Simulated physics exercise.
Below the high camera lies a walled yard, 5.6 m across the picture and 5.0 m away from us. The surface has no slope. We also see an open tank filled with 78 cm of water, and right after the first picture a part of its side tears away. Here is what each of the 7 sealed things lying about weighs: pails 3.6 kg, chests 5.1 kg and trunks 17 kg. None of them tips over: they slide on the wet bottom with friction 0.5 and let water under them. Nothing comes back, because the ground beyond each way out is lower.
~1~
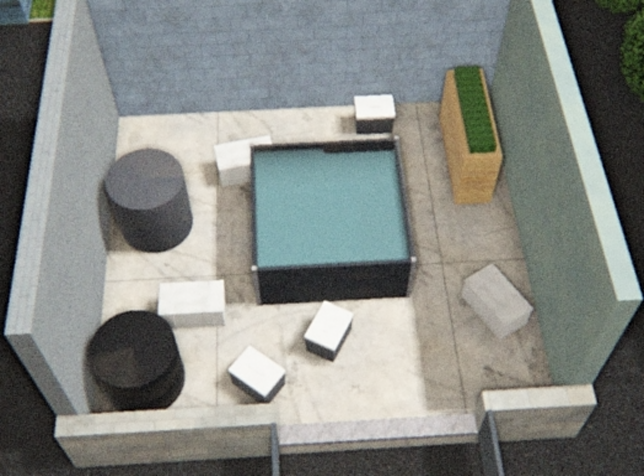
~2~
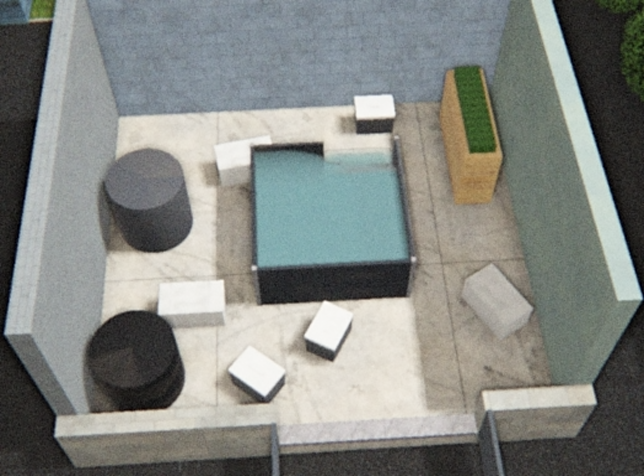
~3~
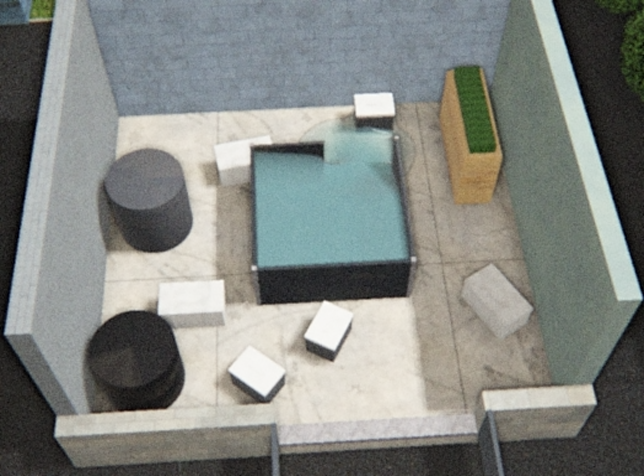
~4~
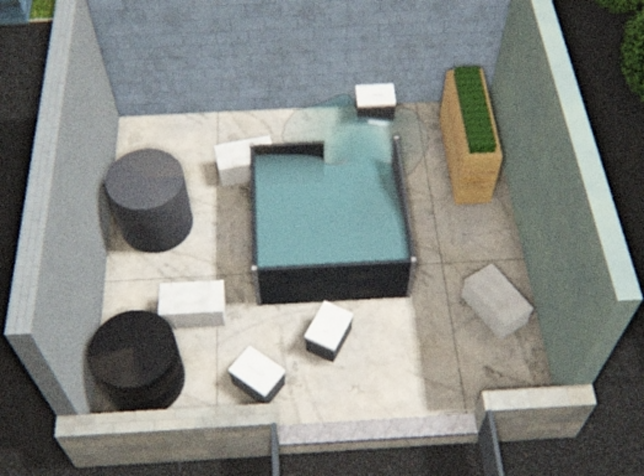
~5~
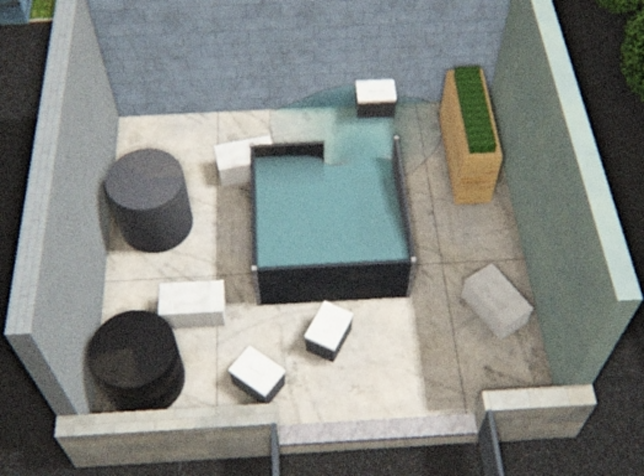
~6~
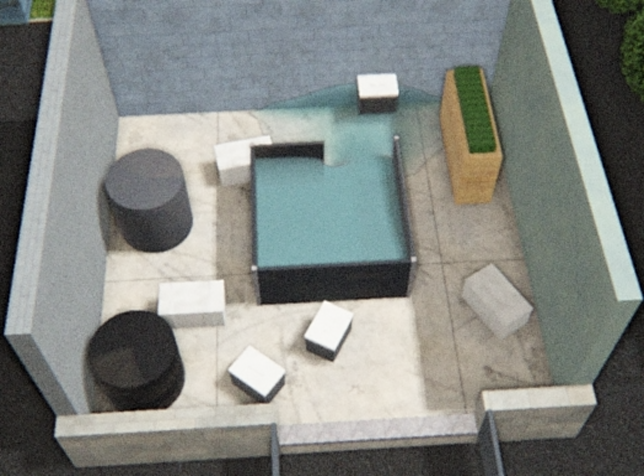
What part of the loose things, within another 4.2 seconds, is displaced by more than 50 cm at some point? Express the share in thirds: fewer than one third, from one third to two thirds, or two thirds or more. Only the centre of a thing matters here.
It is a third or more but does not reach two thirds.
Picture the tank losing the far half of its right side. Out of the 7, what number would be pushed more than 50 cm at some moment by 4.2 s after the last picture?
The answer then is 6.
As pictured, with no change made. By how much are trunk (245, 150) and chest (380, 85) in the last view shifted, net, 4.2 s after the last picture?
120 cm, then 120 cm.
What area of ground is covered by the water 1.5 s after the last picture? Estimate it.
I'd put it close to 14 m2.
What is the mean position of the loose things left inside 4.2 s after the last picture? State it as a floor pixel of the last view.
Around (260, 271).
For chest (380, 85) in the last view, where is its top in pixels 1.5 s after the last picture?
Around (425, 78).
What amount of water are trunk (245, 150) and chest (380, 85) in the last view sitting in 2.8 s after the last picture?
Close to 5 and 29 centimetres.
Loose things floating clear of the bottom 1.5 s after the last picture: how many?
My tally comes to 1.
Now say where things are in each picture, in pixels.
A chest at (375, 106) rests on the ground; a pail is out of sight; 3.7 m2 under water; 0 of 7 have shifted, in the first picture.
A chest at (375, 106) rests on the ground; a pail is out of sight; water covers 4.3 m2; 0 of 7 have shifted, in the second picture.
A chest at (374, 104) rests on the ground, 4 cm from its start; a pail is out of sight; 5.2 m2 under water; 0 of 7 have shifted, in the third picture.
A chest at (376, 94) rests on the ground, 20 cm from its start; a pail is out of sight; water covers 6.2 m2; 1 of 7 have shifted, in the fourth picture.
A chest at (376, 90), afloat, 20 cm from its start; a pail is out of sight; 6.6 m2 under water; 1 of 7 have shifted, in the fifth picture.
A chest at (378, 84), afloat, 21 cm from its start; a pail is out of sight; 6.8 m2 under water; 1 of 7 have shifted, in the sixth picture.
Then, 0.4 s after the last picture 0 of 7 are over 50 cm from their spots; 1 afloat.
Then, 1.5 s after the last picture 1 of 7 are over 50 cm from their spots; 1 afloat.
Then, 2.8 s after the last picture 3 of 7 are over 50 cm from their spots; 3 afloat.
Then, 4.2 s after the last picture 4 of 7 are over 50 cm from their spots, and 4 have been at some point; 2 afloat.
